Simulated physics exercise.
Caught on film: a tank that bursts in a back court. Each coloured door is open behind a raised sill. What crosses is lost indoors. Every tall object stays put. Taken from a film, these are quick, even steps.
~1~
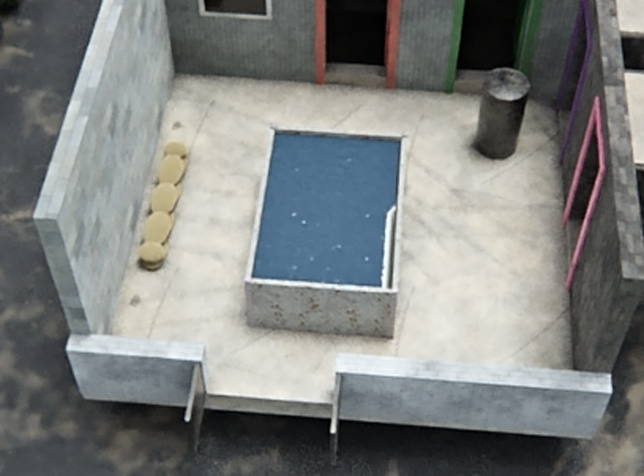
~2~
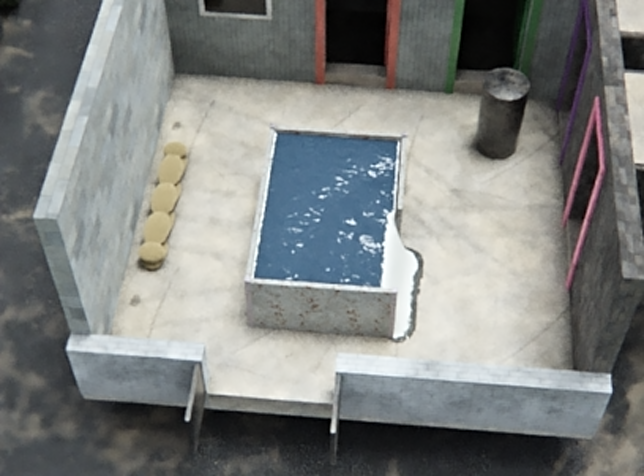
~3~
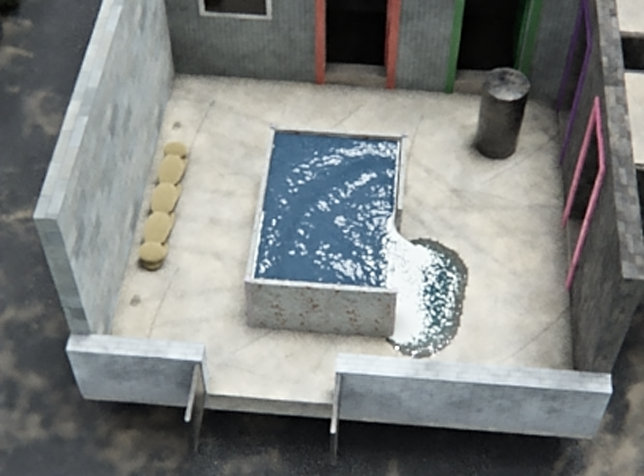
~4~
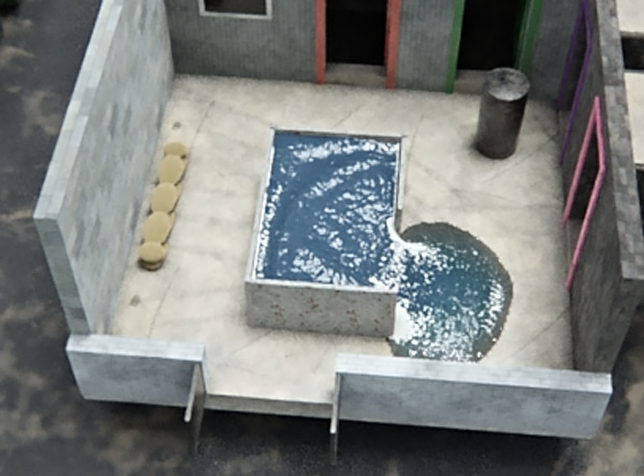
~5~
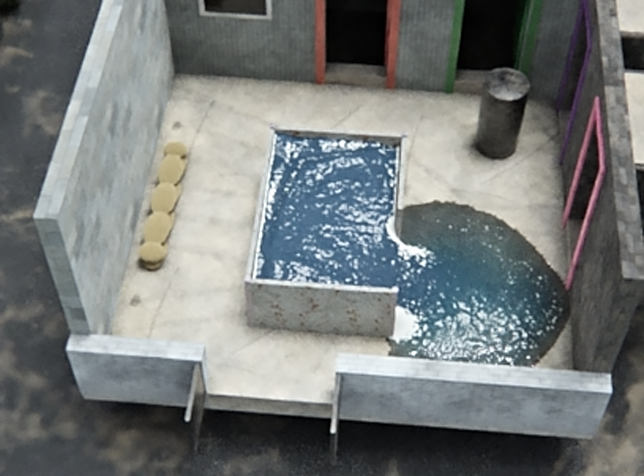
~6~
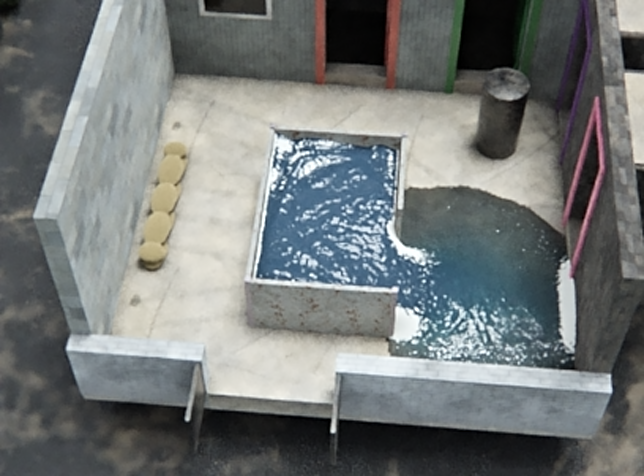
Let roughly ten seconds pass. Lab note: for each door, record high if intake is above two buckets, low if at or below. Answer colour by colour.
Red door: Low; pink door: High; purple door: High; green door: Low.
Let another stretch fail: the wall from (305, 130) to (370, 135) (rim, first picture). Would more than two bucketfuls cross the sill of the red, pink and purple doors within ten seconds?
Checking each one, red crosses the line, then pink comes up short, then purple crosses the line.
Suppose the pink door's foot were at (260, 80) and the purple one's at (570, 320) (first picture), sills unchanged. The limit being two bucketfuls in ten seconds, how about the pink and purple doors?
Short version: The pink door stays within the limit and the purple door tops the limit.
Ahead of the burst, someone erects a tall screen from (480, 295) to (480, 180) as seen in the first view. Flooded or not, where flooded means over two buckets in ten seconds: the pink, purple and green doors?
The pink door falls short, while the purple door tops the mark and the green door falls short.
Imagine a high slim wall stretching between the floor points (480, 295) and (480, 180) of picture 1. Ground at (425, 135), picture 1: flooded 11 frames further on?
I'd say it ends up swamped.
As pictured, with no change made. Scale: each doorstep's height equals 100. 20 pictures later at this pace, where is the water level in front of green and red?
Some 60 percent and then some 20 percent.
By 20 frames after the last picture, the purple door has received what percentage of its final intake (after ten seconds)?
Around 10 in a hundred.
A moment on, water covers 30 % of the floor; the red door not reached, the pink door over two buckets in, the purple door wet at the sill, nothing in, the green door not reached.
Next, water covers 35 % of the floor; the red door not reached, the pink door far over two buckets in, the purple door wet at the sill, nothing in, the green door wet at the sill, nothing in.
Then, water covers 60 % of the floor; the red door wet at the sill, nothing in, the pink door far over two buckets in, the purple door over two buckets in, the green door wet at the sill, nothing in.
Later, water covers 90 % of the floor; the red door wet at the sill, nothing in, the pink door far over two buckets in, the purple door far over two buckets in, the green door wet at the sill, nothing in.
In the end, water covers 95 % of the floor; the red door wet at the sill, nothing in, the pink door far over two buckets in, the purple door far over two buckets in, the green door wet at the sill, nothing in.
